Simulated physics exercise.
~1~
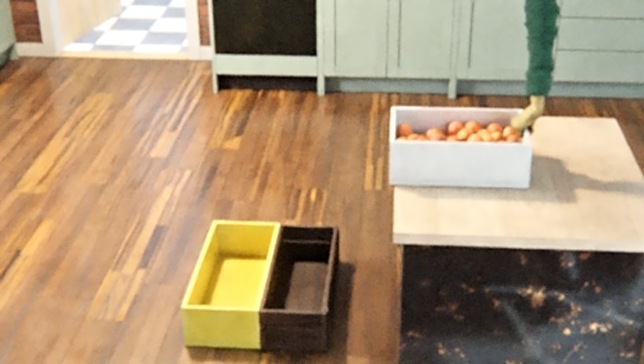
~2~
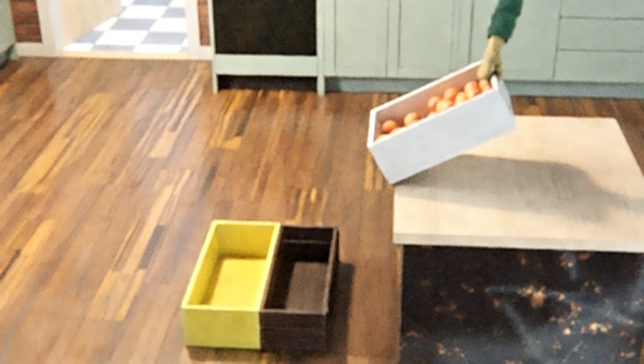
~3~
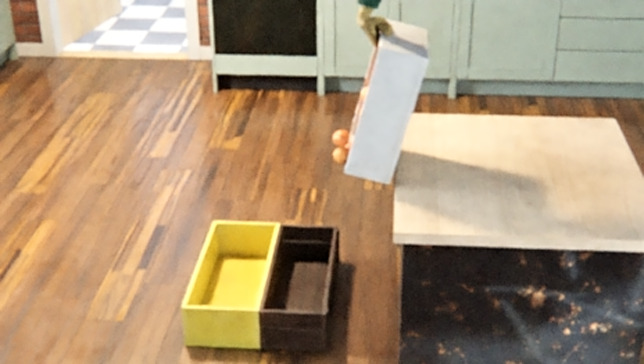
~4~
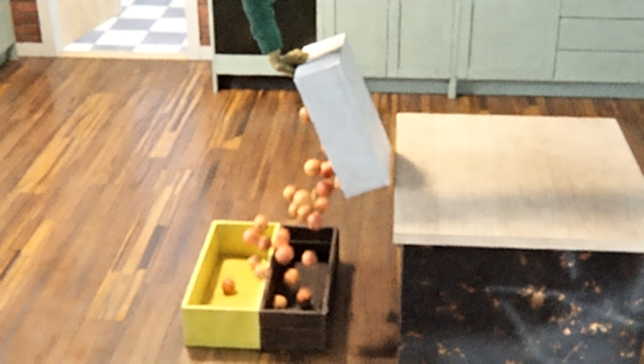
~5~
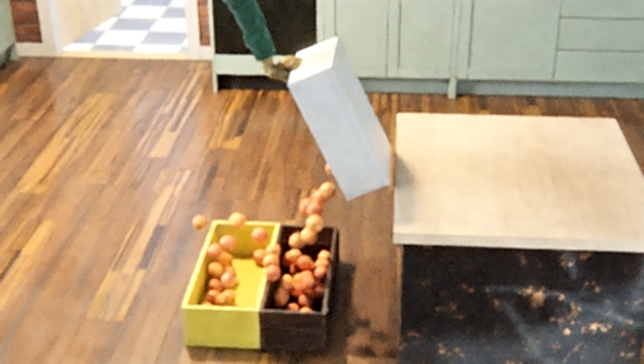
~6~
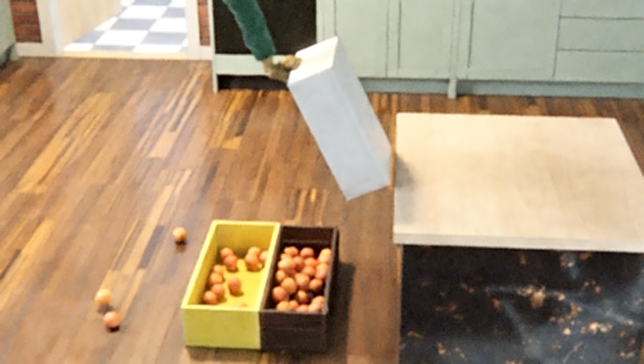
A white tote of oranges is lifted and tipped over the end of a bench by a green-sleeved arm, spilling them into a dark wooden tote and the yellow bin beyond; most settle in the wooden tote, fewer in the bin, and three on the floor.
